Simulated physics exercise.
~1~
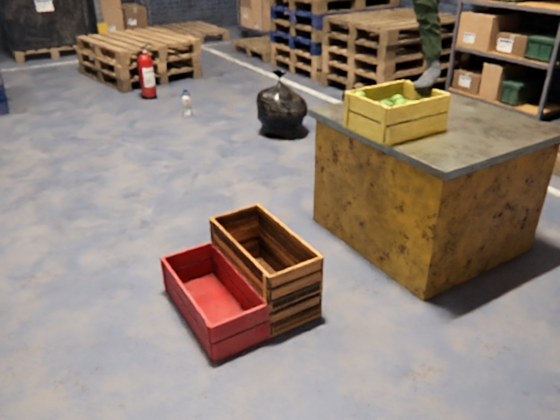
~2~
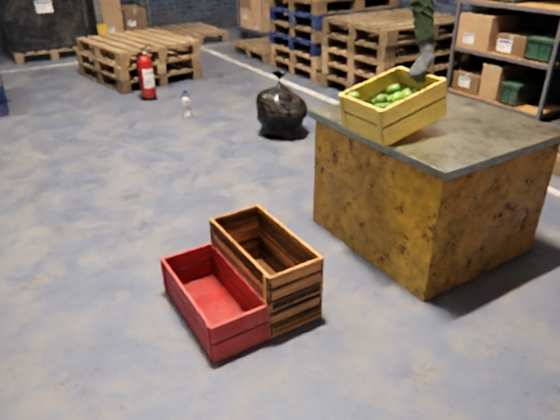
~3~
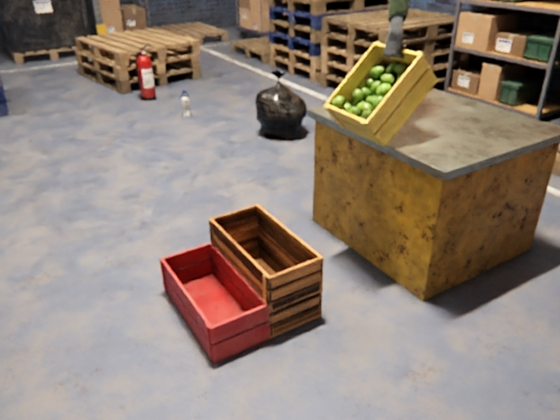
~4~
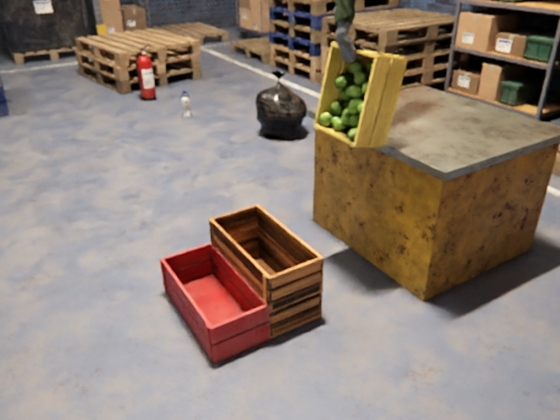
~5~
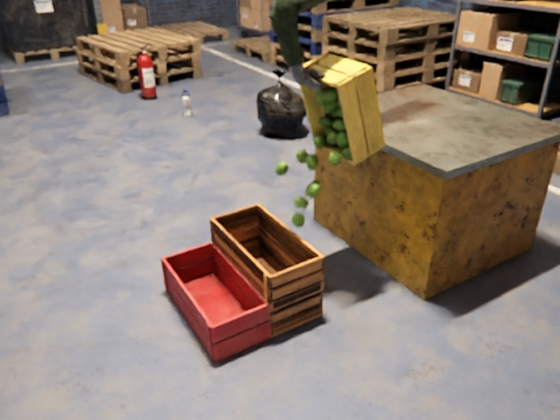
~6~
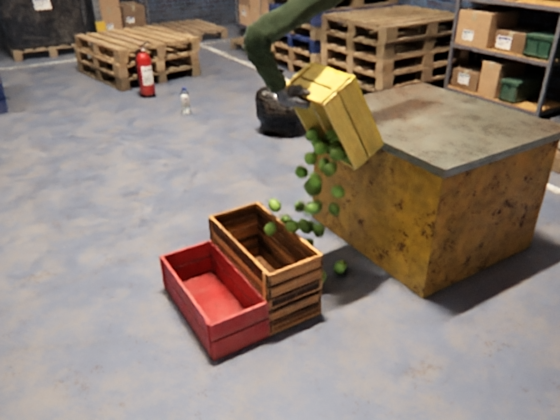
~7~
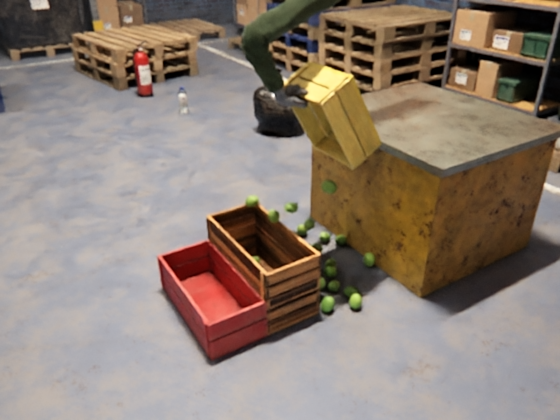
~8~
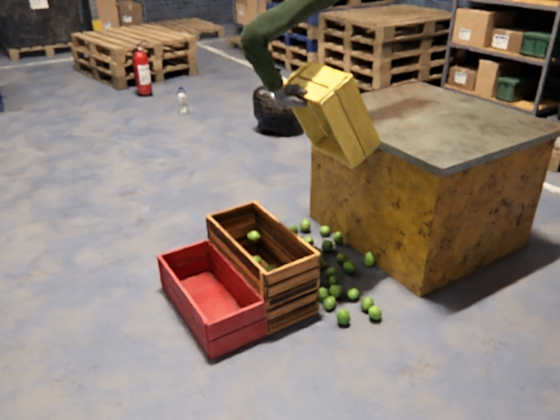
Green limes tumbling from a yellow box tipped over a bench edge, a few entering a wooden box, most scattering on the floor.
